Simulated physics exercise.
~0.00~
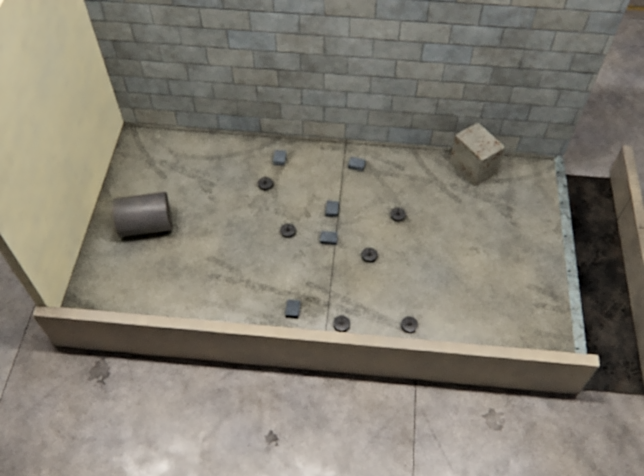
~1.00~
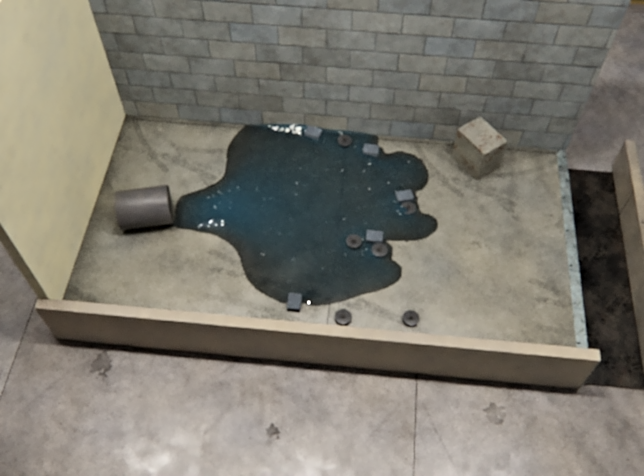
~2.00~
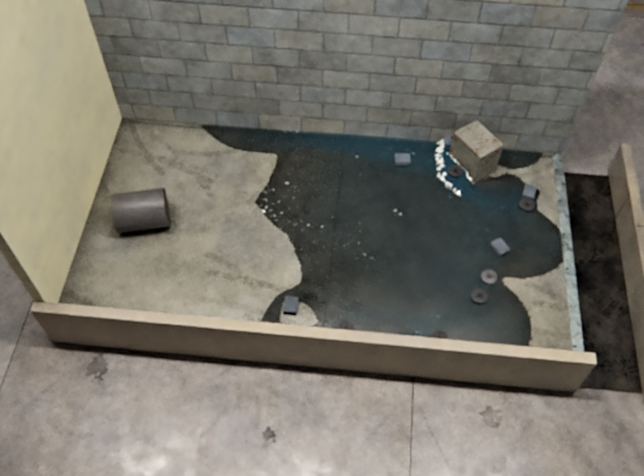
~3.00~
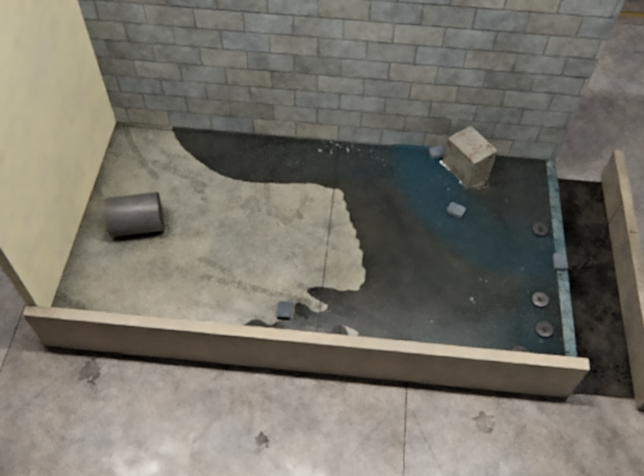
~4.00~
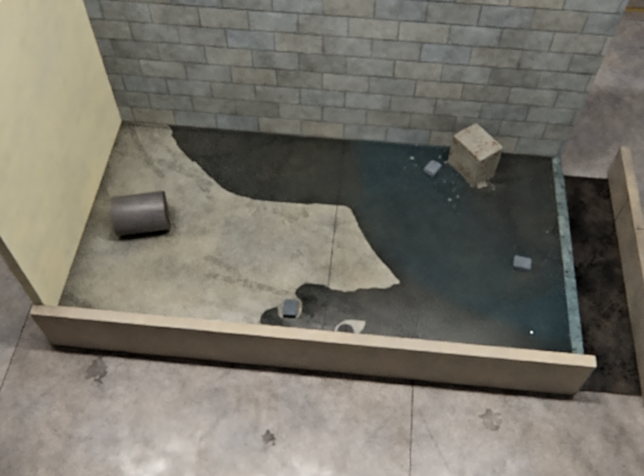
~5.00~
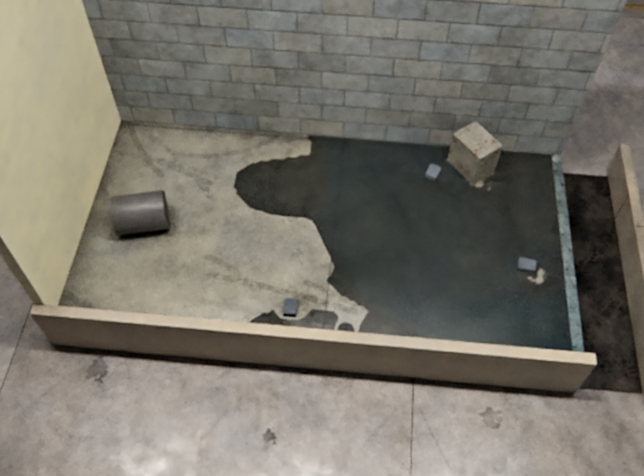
Dark blue water poured from a drum on its side and spread right across the walled floor, sweeping most of the small round lids and square floats along until the lids were gone, leaving a few floats scattered as the dark pool settled around the block.
